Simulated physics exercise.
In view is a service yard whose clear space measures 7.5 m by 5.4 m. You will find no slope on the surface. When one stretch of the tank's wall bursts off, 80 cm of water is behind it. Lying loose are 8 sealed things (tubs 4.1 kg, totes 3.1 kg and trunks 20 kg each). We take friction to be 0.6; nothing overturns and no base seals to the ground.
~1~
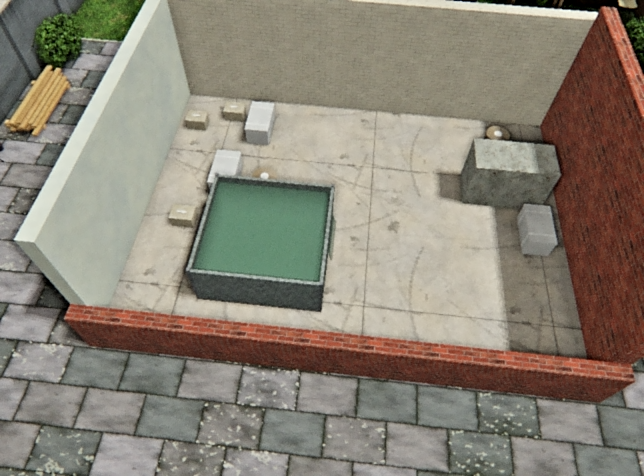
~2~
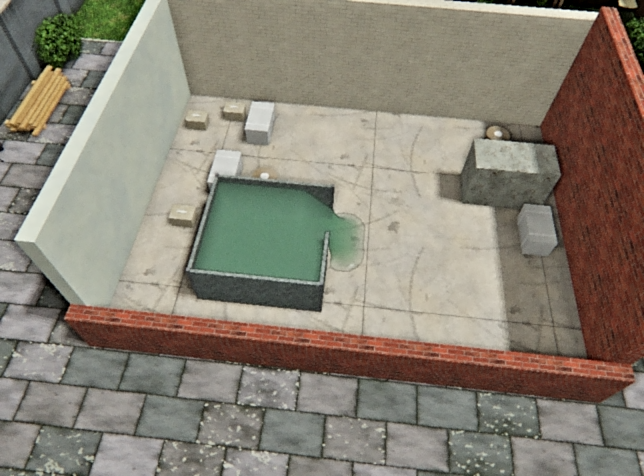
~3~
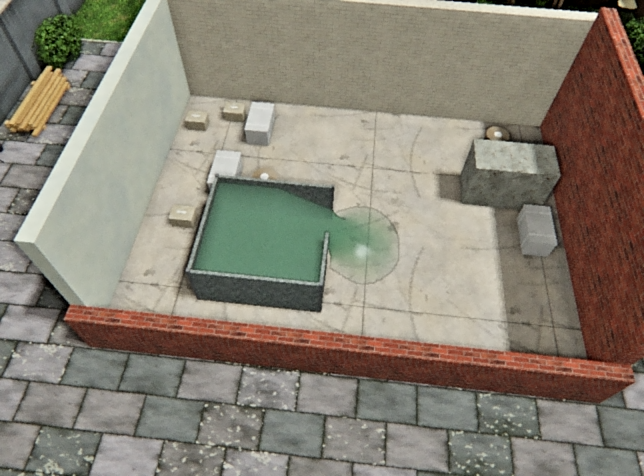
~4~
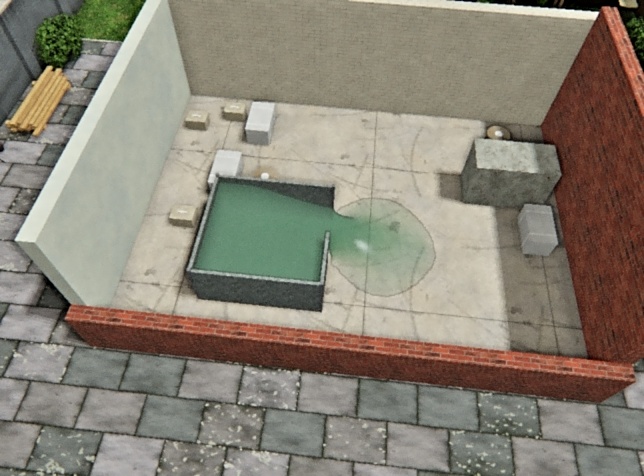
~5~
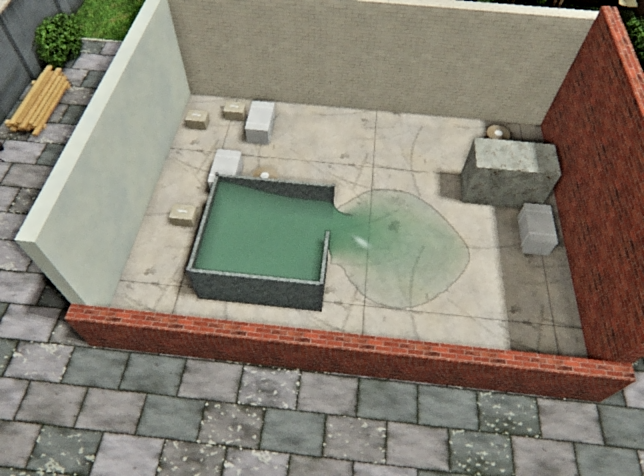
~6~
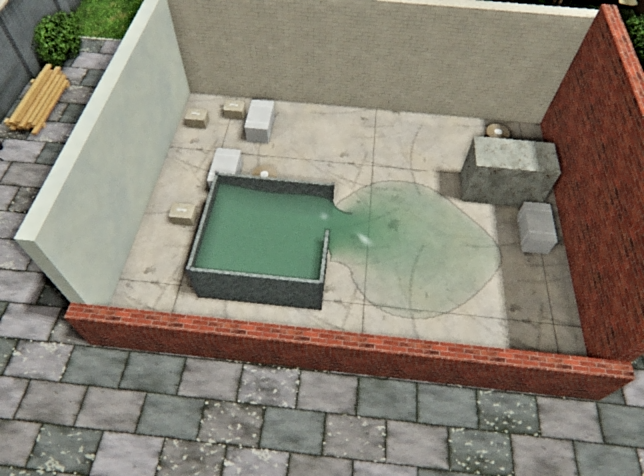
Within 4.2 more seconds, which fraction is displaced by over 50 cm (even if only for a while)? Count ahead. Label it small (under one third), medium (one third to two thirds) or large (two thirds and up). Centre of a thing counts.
Small.
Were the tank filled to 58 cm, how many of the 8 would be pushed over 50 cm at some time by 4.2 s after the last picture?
That would give 2.
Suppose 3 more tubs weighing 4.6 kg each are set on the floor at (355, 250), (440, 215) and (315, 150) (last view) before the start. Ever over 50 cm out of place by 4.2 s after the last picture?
One after another they come out above it, above it, inside the limit.
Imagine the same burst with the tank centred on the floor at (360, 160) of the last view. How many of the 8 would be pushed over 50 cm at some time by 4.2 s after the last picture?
The count would be 2.
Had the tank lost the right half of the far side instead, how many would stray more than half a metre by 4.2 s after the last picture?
5.
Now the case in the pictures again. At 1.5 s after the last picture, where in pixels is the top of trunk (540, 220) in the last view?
Position: Approx. (568, 231).
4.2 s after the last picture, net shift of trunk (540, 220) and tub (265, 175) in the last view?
In turn: 200 cm, 0 cm.
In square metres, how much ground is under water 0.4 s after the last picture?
About 14 m2.
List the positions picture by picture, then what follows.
In the first picture, a tub at (265, 176), on the bottom; a tote at (234, 107), on the bottom; water covers 3.4 m2; 0 of 8 have shifted.
In the second picture, a tub at (265, 176) rests on the ground; a tote at (234, 107), on the bottom; 4.0 m2 under water; 0 of 8 have shifted.
In the third picture, a tub at (264, 177) rests on the ground; a tote at (234, 108), on the bottom; water covers 4.9 m2; 0 of 8 have shifted.
In the fourth picture, a tub at (265, 176) rests on the ground; a tote at (235, 107) rests on the ground; 6.1 m2 under water; 0 of 8 have shifted.
In the fifth picture, a tub at (265, 176), on the bottom; a tote at (235, 107), on the bottom; 7.6 m2 under water; 0 of 8 have shifted.
In the sixth picture, a tub at (264, 175), on the bottom; a tote at (234, 105), on the bottom; water covers 9.2 m2; 0 of 8 have shifted.
Then, 0.4 s after the last picture 0 of 8 are over 50 cm from their spots; 0 afloat.
Then, 1.5 s after the last picture 0 of 8 are over 50 cm from their spots; 1 afloat.
Then, 2.8 s after the last picture 1 of 8 are over 50 cm from their spots; 2 afloat.
Then, 4.2 s after the last picture 2 of 8 are over 50 cm from their spots, and 2 have been at some point; 2 afloat.
